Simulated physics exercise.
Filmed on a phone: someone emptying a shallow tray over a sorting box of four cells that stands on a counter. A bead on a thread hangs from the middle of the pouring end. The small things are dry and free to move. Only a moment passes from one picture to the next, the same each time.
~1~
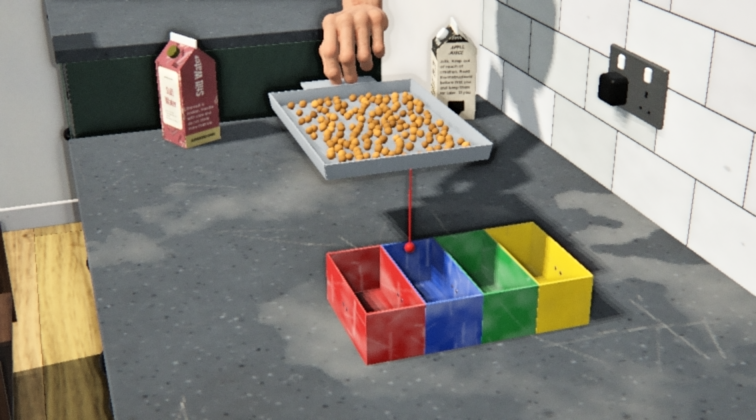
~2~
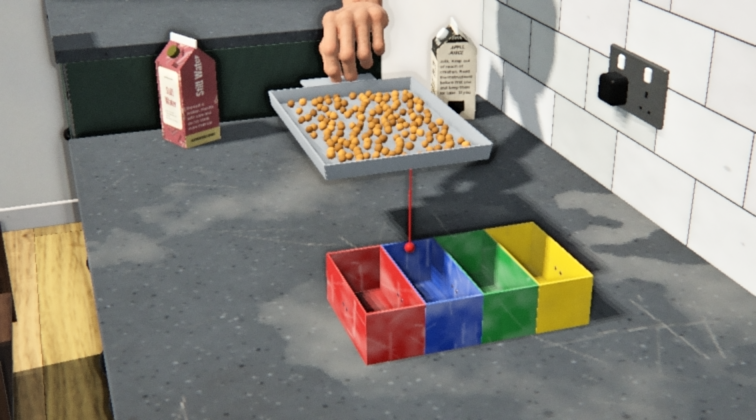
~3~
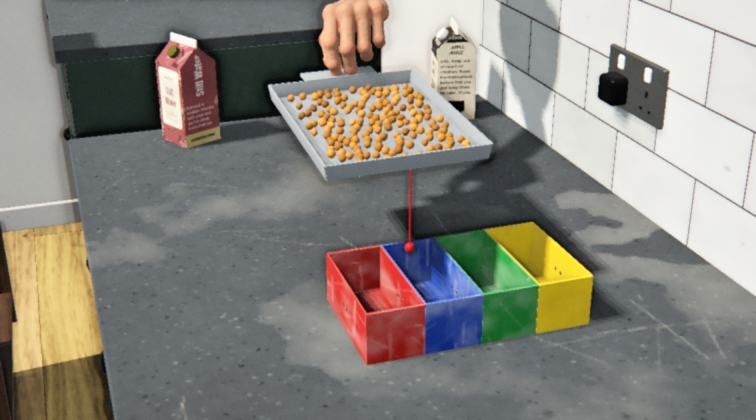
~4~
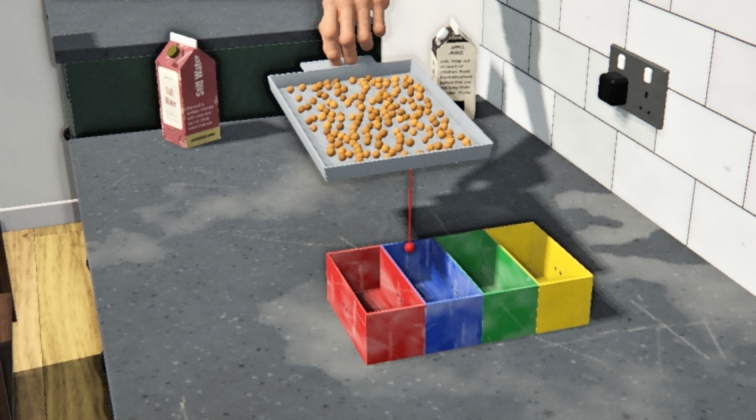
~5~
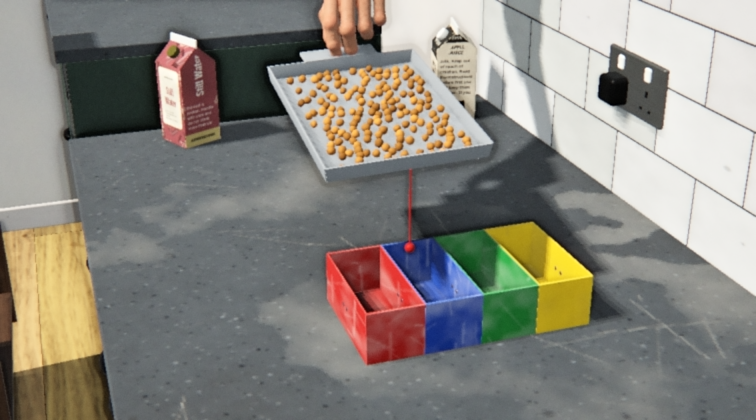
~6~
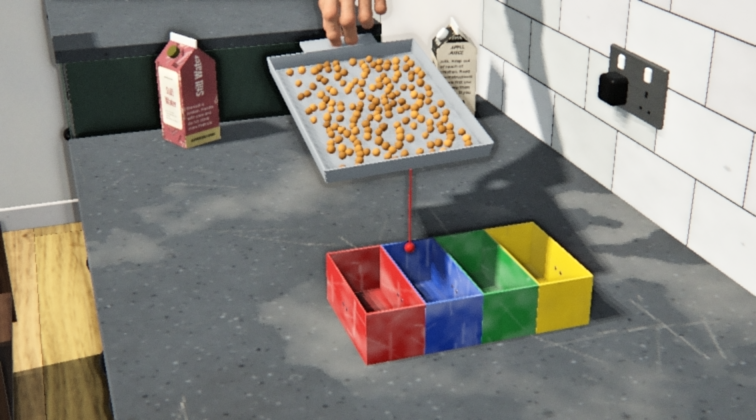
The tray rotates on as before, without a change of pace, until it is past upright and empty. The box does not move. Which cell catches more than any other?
The red cell gets the most.
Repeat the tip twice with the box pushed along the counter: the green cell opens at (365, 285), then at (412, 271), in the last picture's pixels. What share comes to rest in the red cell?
In turn 0 and 0 in a hundred.
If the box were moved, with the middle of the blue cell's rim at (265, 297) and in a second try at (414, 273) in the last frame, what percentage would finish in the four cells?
The first gives 70 %, the second 90 %.
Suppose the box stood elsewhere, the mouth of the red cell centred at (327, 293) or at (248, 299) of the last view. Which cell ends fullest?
The first try: Blue. The second: That green cell.
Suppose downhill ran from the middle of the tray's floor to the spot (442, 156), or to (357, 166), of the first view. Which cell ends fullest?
At the first place green, at the second red.
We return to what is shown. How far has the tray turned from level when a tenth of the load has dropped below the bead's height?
Around 110° of tilt.
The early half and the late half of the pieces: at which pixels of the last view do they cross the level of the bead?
First near (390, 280), later near (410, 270).
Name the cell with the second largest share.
The runner-up: That blue cell.
Shortly afterwards, tray tipped steeply; the whole lot on the tray.
Next, tray tipped right over; all but a few on the tray; only a few in the red cell.
Some moments later, tray tipped past a quarter turn; near half in the red cell; near a quarter in the blue cell; a little in the green cell; near a quarter falling or outside the box.
In the end, tray tipped past a quarter turn; near half in the red cell; near a quarter in the blue cell; a little in the green cell; none at all in the yellow cell; near a quarter outside the box.
